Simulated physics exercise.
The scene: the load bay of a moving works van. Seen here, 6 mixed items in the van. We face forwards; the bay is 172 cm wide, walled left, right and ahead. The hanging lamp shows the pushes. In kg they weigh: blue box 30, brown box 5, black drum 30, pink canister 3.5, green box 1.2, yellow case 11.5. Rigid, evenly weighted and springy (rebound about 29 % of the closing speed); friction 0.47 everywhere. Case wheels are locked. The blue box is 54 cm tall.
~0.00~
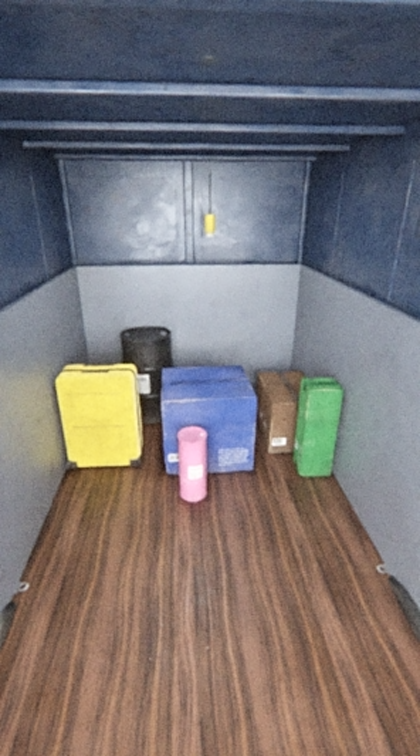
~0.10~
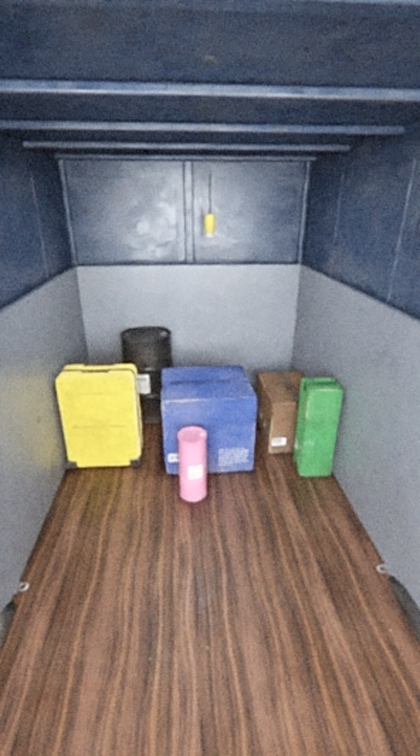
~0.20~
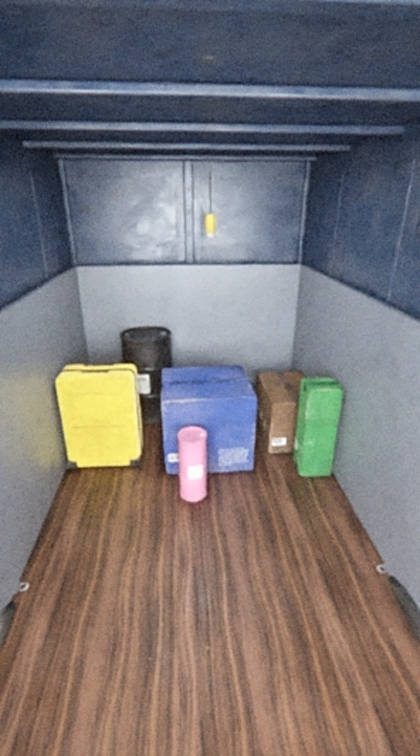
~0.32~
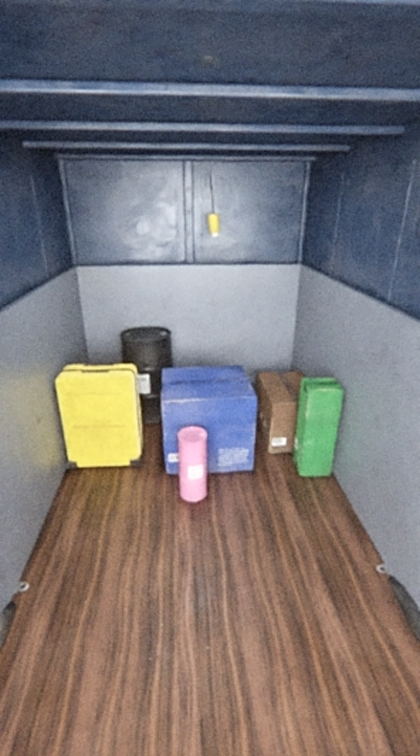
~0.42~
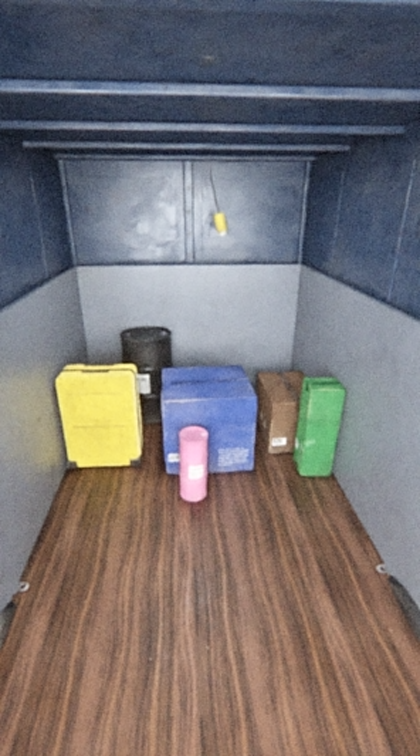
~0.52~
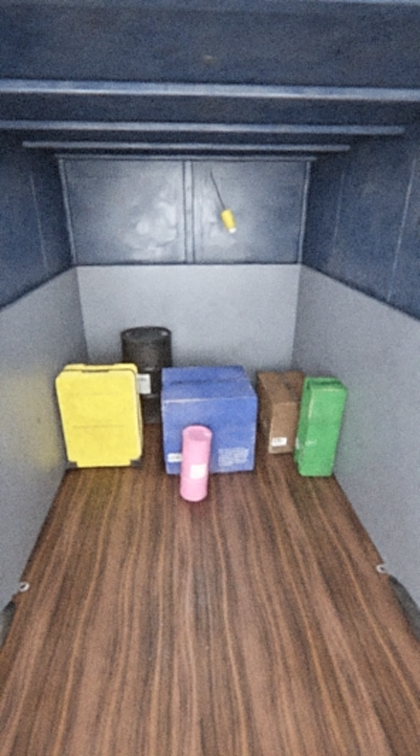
In this clip, a yellow case, black drum, blue box, pink canister, brown box and green box stand in a van's load bay; the hanging yellow lamp swings right, then the canister leans slightly right while the others stay put.
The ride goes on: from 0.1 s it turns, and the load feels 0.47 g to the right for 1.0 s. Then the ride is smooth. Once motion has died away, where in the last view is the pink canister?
Resting place of the pink canister: (259, 478).
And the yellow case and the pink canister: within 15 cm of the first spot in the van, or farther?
The yellow case stays put; the pink canister gets shifted.
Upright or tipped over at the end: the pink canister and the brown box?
The pink canister topples; the brown box keeps standing.
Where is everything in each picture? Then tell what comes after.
In the first frame, no push; pink canister (193, 464); blue box (206, 417).
In the second frame, no push; black drum (149, 374); green box (316, 428).
In the third frame, push 0.19 g right; yellow case (103, 416); blue box (206, 417).
In the fourth frame, push 0.41 g right; brown box (287, 410); black drum (149, 374).
In the fifth frame, push 0.47 g right; green box (317, 427); yellow case (103, 416).
In the sixth frame, push 0.47 g right; pink canister (195, 464) 4° off upright; blue box (206, 417).
After 0.72 s, push 0.47 g right; pink canister 20° off upright near (205, 462).
After 0.92 s, push 0.34 g right; pink canister 69° off upright near (236, 470).
After 1.02 s, push 0.15 g right; pink canister on its side near (251, 477).
After 1.12 s, no push; pink canister on its side near (257, 477).
In the end (1.7 s), toppled in the van, pink canister; the other 5 under 15 cm from the start. At the end, from the last picture's camera, pink canister near (259, 478).
